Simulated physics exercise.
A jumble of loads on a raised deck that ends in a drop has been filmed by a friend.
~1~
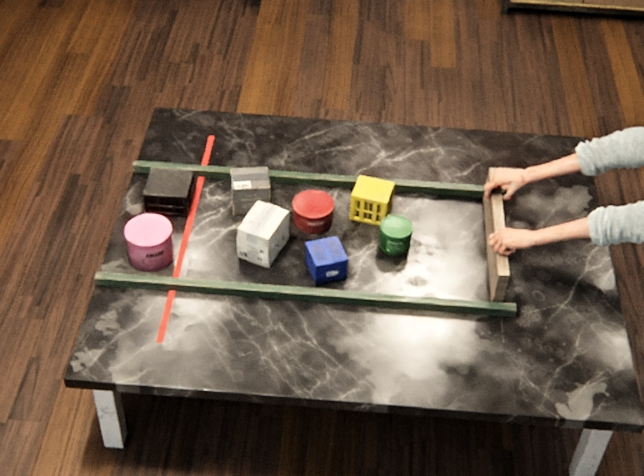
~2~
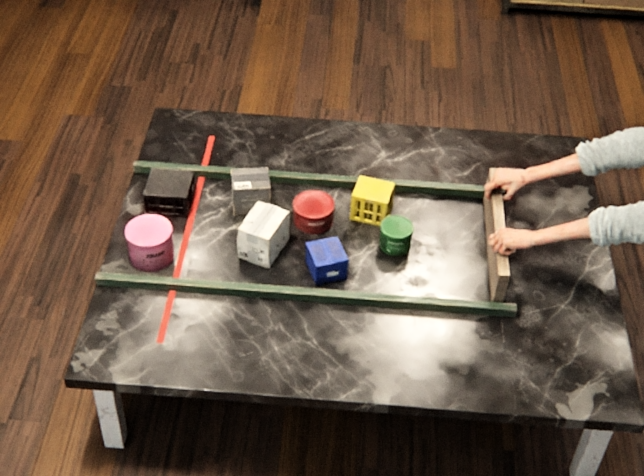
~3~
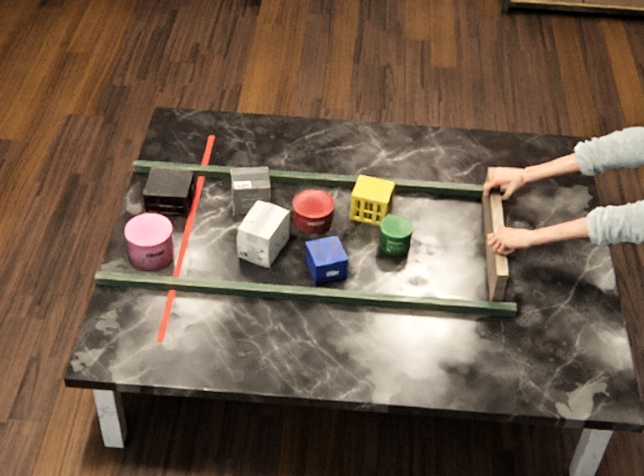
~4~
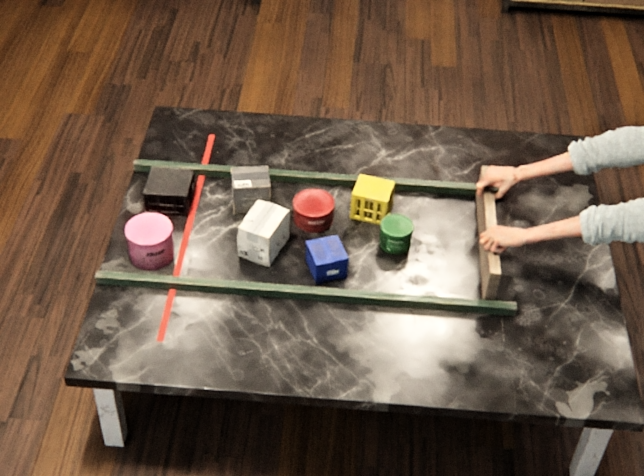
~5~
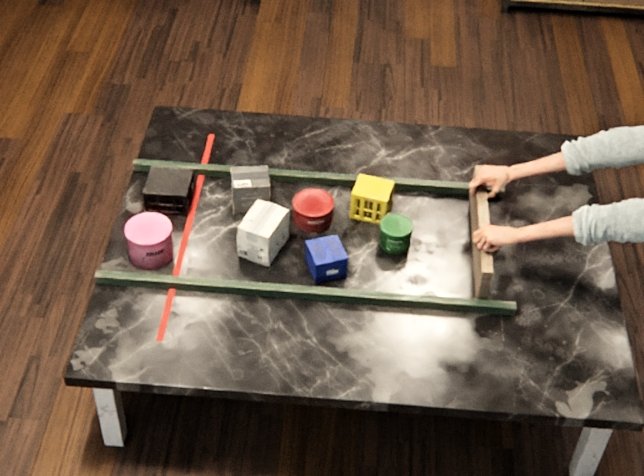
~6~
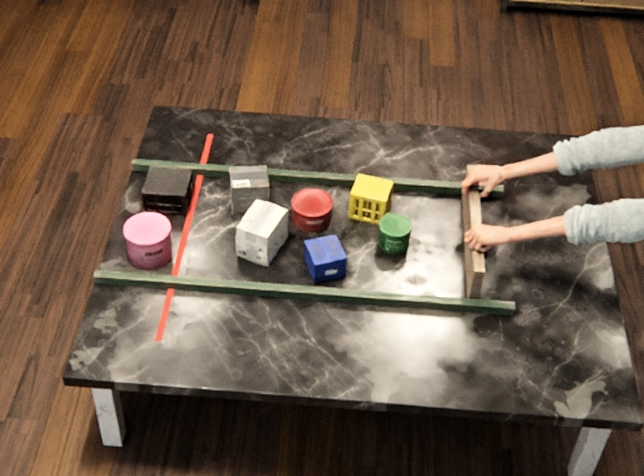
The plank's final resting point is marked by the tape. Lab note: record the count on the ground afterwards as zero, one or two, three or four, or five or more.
Count on ground: One or two.
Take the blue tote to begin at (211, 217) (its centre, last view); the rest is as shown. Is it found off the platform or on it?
Placed there, the blue tote is still up there.
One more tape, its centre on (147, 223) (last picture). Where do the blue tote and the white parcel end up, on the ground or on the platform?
The blue tote stays put; the white parcel is gone.
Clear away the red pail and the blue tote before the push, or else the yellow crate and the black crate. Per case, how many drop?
Well, the first time you'd get 1, and the next time 1.
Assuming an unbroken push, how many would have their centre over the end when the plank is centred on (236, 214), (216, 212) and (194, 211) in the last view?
Per position: 0 / 0 / 2.
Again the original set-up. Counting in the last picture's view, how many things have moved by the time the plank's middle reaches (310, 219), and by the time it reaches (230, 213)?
At the first spot the count is 6, and at the second it is 8.
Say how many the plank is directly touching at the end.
Count recorded: 3.
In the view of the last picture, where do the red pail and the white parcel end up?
(135, 206), and the other (130, 230).
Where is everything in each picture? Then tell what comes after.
In the first frame, pink pail (150, 243); black crate (170, 192); grey parcel (250, 191); plank (495, 234); tape (188, 228).
In the second frame, black crate (170, 192); yellow crate (372, 201).
In the third frame, grey parcel (251, 191); green pail (396, 235).
In the fourth frame, pink pail (150, 242); red pail (314, 211).
In the fifth frame, black crate (170, 190); blue tote (326, 259).
In the sixth frame, pink pail (149, 241); black crate (168, 190); grey parcel (249, 189); plank (472, 231); tape (187, 226).
Soon after, none off yet; pink pail at rest near (149, 241); black crate at rest near (168, 190); grey parcel at rest near (249, 189).
Then, none off yet; pink pail at rest near (149, 241); black crate at rest near (168, 190); grey parcel moved about its own width near (228, 183).
Further on, none off yet; pink pail moved a little near (142, 241); black crate moved a little near (153, 187); grey parcel moved about its own width near (195, 177).
By the end, the number that fall off is one or two; fallen, black crate and pink pail.
